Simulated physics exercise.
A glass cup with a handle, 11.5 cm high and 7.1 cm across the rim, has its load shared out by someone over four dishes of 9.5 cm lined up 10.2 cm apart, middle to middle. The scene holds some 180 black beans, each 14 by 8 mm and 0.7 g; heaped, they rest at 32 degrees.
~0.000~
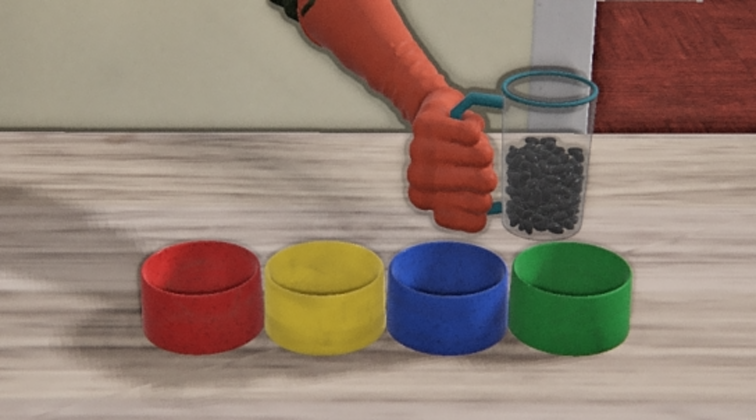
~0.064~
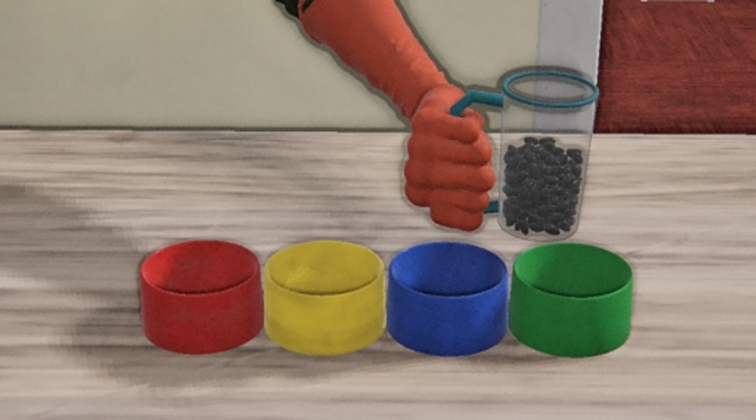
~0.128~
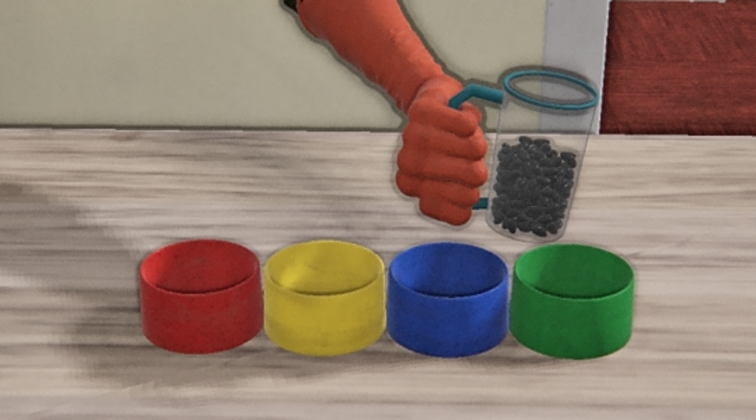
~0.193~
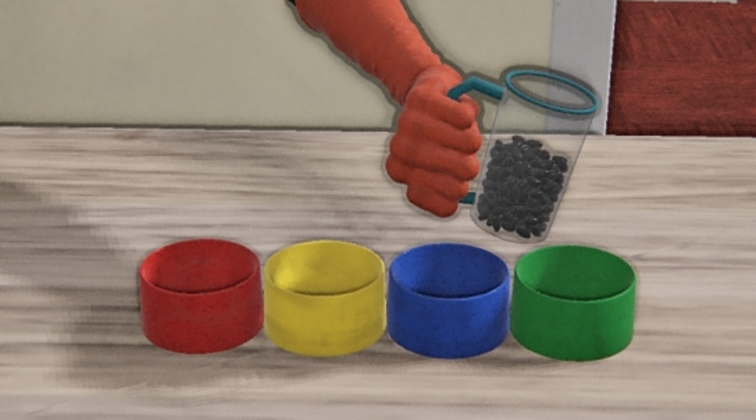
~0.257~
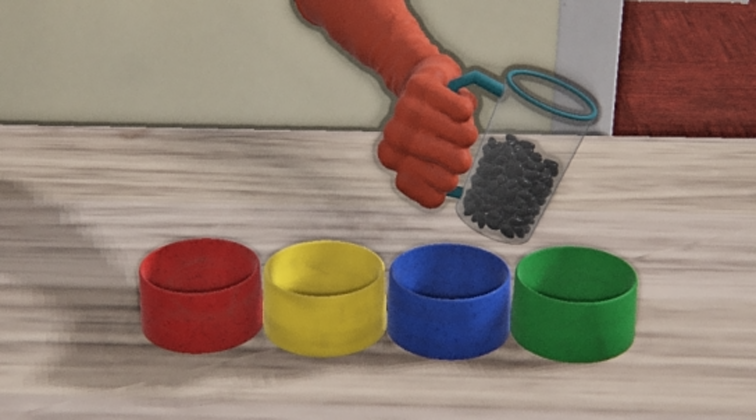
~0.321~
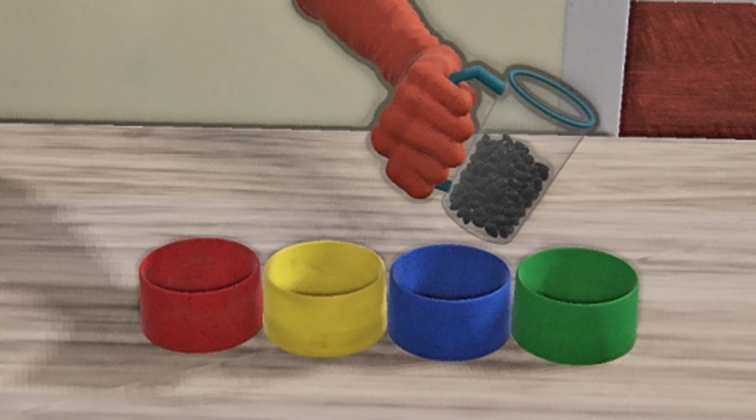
An orange-red arm reaches in from the top over a pale, streaked wooden surface, seen from the front and slightly above, with a cream panel and dark red wood behind. Its fist grips the teal handle of a clear, teal-rimmed cup partly filled with black beans, above red, yellow, blue and green dishes lined up left to right. The hand shifts slightly left, steadily tilting the cup rightward.
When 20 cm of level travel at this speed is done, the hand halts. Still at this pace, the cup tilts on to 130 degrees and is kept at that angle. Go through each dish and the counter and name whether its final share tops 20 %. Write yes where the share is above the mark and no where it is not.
Red dish: No, blue dish: Yes, green dish: No, yellow dish: No, counter: No.
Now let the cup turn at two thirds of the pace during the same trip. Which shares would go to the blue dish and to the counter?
I'd say blue ends at 20 while the counter ends at 10.
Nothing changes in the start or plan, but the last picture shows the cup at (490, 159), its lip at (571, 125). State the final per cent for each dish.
Dish by dish: Red 0 per cent, blue 10 per cent, green 0 per cent, yellow 80 per cent.
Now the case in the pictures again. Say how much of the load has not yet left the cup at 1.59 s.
I reckon around 0 per cent.
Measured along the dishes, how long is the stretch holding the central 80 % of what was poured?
I'd estimate close to 5 cm.
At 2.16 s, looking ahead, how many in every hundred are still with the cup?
Roughly 0 %.
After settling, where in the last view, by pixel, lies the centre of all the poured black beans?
After settling, the middle sits near (447, 305).
After 1.08 s, tilt 105 degrees; cup holds 100 %.
Then, at 1.59 s, tilt 130 degrees; cup holds 0 %, blue 100 %.
After 2.16 s, tilt 130 degrees; cup holds 0 %, blue 100 %.
At rest (2.5 s), red 0 %, blue 100 %, green 0 %, yellow 0 %, counter 0 %.
